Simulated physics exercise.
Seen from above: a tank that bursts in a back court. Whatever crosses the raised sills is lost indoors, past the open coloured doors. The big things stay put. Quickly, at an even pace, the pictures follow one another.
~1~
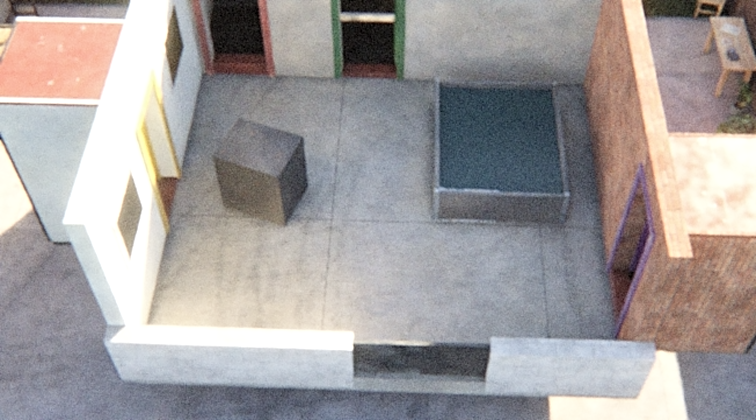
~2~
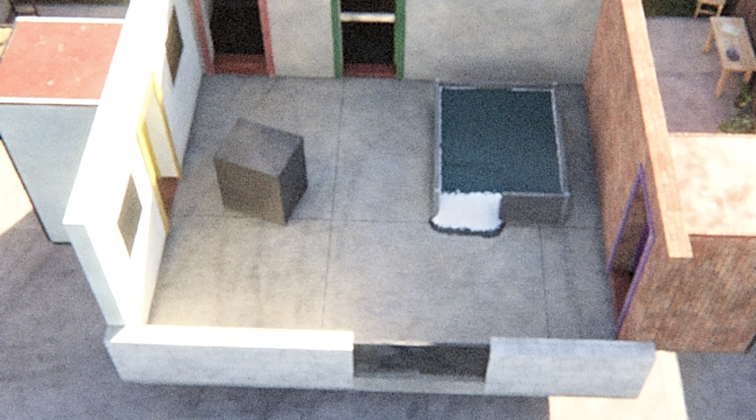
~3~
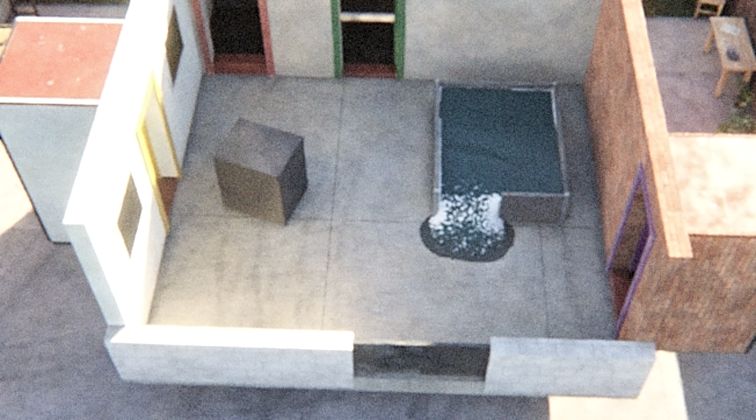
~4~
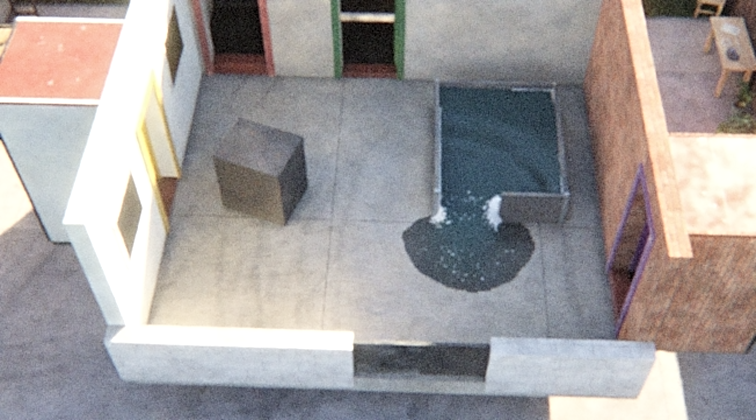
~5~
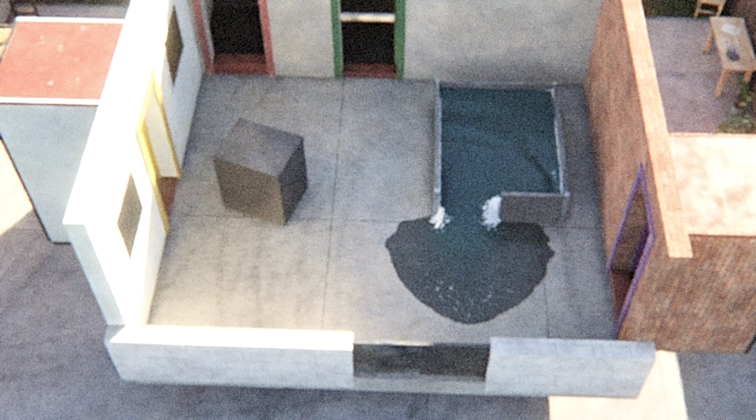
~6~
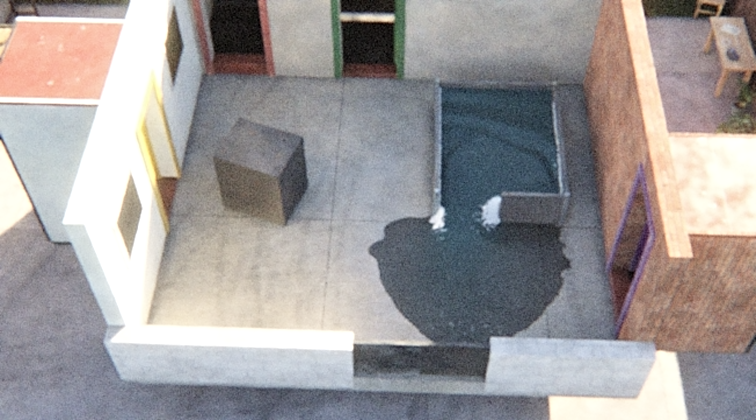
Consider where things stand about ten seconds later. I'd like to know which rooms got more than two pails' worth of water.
Outcome: The yellow door will not top two buckets; the red door will not top two buckets; the green door will not top two buckets; the purple door will not top two buckets.
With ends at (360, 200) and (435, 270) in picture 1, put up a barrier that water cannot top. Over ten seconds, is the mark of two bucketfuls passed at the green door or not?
Reading for green: It gets too little.
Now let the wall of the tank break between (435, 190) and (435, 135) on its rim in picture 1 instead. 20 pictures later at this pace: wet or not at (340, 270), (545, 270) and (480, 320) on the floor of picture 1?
Log: Point 1 inundated; point 2 unreached; point 3 unreached.
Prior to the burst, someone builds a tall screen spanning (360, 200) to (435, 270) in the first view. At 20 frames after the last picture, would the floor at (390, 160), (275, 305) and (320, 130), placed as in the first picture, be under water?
Taking the points in the order given, they are inundated, inundated and inundated.
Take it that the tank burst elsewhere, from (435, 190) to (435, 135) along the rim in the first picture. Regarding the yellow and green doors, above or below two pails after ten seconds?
First yellow beats the mark, then green misses the mark.
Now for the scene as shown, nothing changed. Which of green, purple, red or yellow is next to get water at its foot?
The purple-painted one comes first.
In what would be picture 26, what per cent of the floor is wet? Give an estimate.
It works out to about 45 in a hundred.
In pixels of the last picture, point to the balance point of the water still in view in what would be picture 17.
I'd mark it close to (479, 216).
A moment on, water covers 25 % of the floor; the yellow door not reached, the red door not reached, the green door not reached, the purple door not reached.
Next, water covers 30 % of the floor; the yellow door not reached, the red door not reached, the green door not reached, the purple door wet at the sill, nothing in.
Then, water covers 45 % of the floor; the yellow door not reached, the red door not reached, the green door not reached, the purple door wet at the sill, nothing in.
Later, water covers 70 % of the floor; the yellow door wet at the sill, nothing in, the red door wet at the sill, nothing in, the green door not reached, the purple door wet at the sill, nothing in.
In the end, water covers 95 % of the floor; the yellow door under two buckets in, the red door wet at the sill, nothing in, the green door wet at the sill, nothing in, the purple door wet at the sill, nothing in.
